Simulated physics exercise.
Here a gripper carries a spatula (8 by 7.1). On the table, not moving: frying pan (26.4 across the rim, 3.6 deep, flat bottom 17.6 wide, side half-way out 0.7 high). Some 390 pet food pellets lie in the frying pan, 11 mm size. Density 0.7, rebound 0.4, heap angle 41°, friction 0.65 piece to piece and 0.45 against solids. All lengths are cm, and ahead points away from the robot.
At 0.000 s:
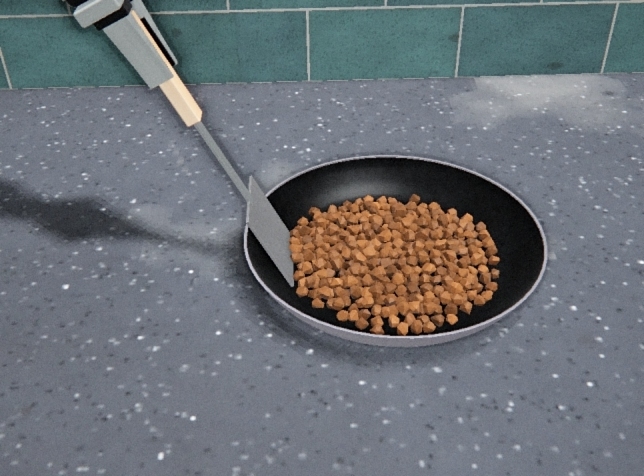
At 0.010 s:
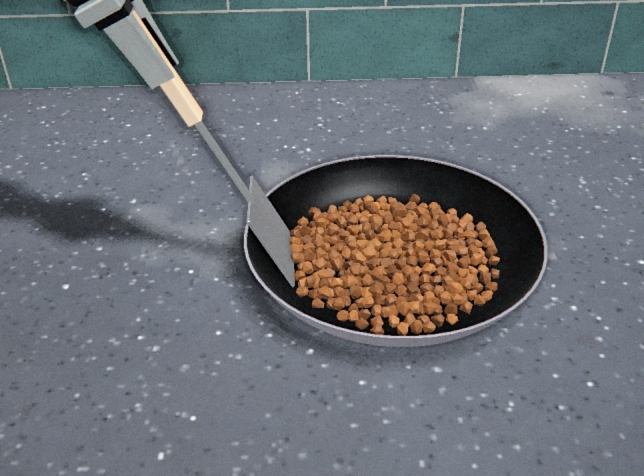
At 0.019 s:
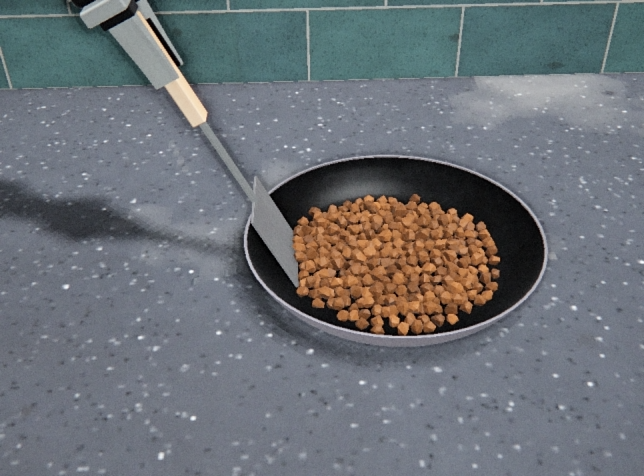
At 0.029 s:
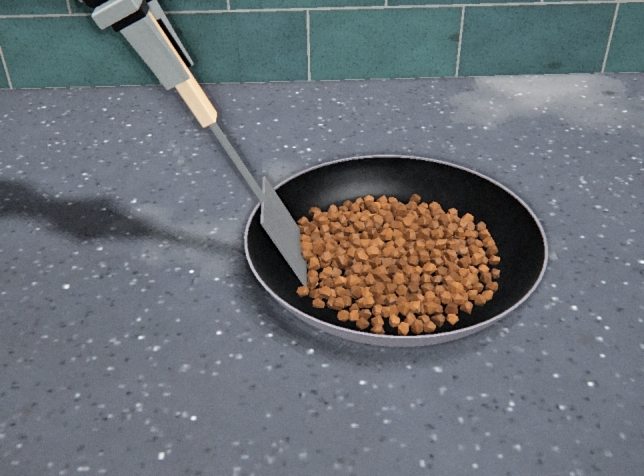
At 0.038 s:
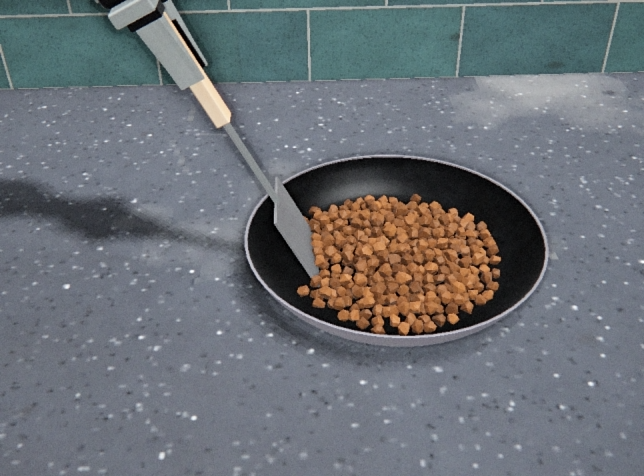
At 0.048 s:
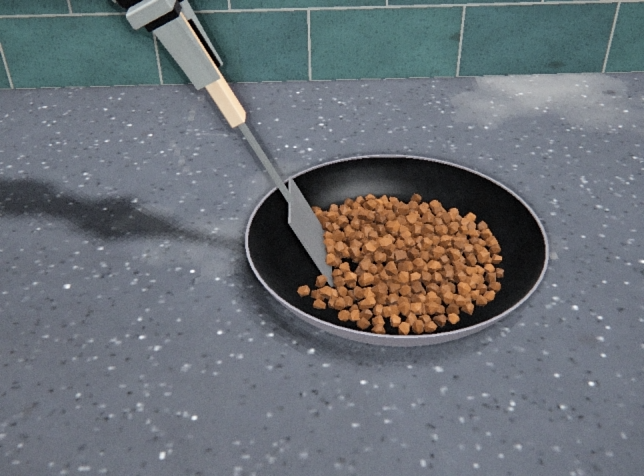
The footage shows a gripper holding a spatula at the left side of a black frying pan of brown pellets on a speckled counter; the spatula moves slightly right, nudging the nearest pellets while the pan stays still.
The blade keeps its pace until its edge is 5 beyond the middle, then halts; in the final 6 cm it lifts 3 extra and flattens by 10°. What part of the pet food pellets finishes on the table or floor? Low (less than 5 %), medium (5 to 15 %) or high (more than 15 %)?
A medium share, 5 to 15 %, ends on the table or floor.
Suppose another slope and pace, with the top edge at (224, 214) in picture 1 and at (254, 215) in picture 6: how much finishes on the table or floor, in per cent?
Some 5 per cent.
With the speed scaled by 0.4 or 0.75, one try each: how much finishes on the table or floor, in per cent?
Some 0 and 5 per cent.
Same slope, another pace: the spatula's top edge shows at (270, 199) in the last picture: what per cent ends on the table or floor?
Some 0 per cent.
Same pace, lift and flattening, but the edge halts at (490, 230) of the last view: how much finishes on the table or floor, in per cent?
About 25 per cent.
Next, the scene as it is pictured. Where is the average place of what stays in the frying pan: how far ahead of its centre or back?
About 4.5 cm ahead.
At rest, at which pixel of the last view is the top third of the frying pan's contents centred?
At about (493, 239).
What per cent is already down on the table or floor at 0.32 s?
Some 8 per cent.
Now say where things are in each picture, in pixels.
The spatula top edge at (249, 198), sloping 64°; upper third of the load around (391, 252), from x 295 to 495, top at y 200; 388 in the frying pan, in the first picture.
The spatula top edge at (250, 198), sloping 64°; upper third of the load around (391, 252), from x 295 to 495, top at y 200, in the second picture.
The spatula top edge at (254, 198), sloping 64°; upper third of the load around (391, 252), from x 300 to 495, top at y 200, in the third picture.
The spatula top edge at (263, 199), sloping 64°; upper third of the load around (387, 251), from x 300 to 495, top at y 200, in the fourth picture.
The spatula top edge at (276, 199), sloping 64°; upper third of the load around (389, 249), from x 300 to 495, top at y 200, in the fifth picture.
The spatula top edge at (289, 198), sloping 64°; upper third of the load around (393, 245), from x 300 to 500, top at y 200; 388 in the frying pan, in the sixth picture.
After 0.08 s, sloping 64°, highest piece 7 above the table; 388 in the frying pan.
After 0.10 s, sloping 61°, highest piece 9 above the table; 387 in the frying pan, 1 on the blade or in flight.
After 0.32 s, sloping 54°, highest piece 4 above the table; 358 in the frying pan, 29 on the table or floor, 1 on the blade or in flight.
After 1.37 s, sloping 54°, highest piece 4 above the table; 357 in the frying pan, 31 on the table or floor.
In the end, 357 in the frying pan, 31 on the table or floor. That is 8 % on the table or floor.
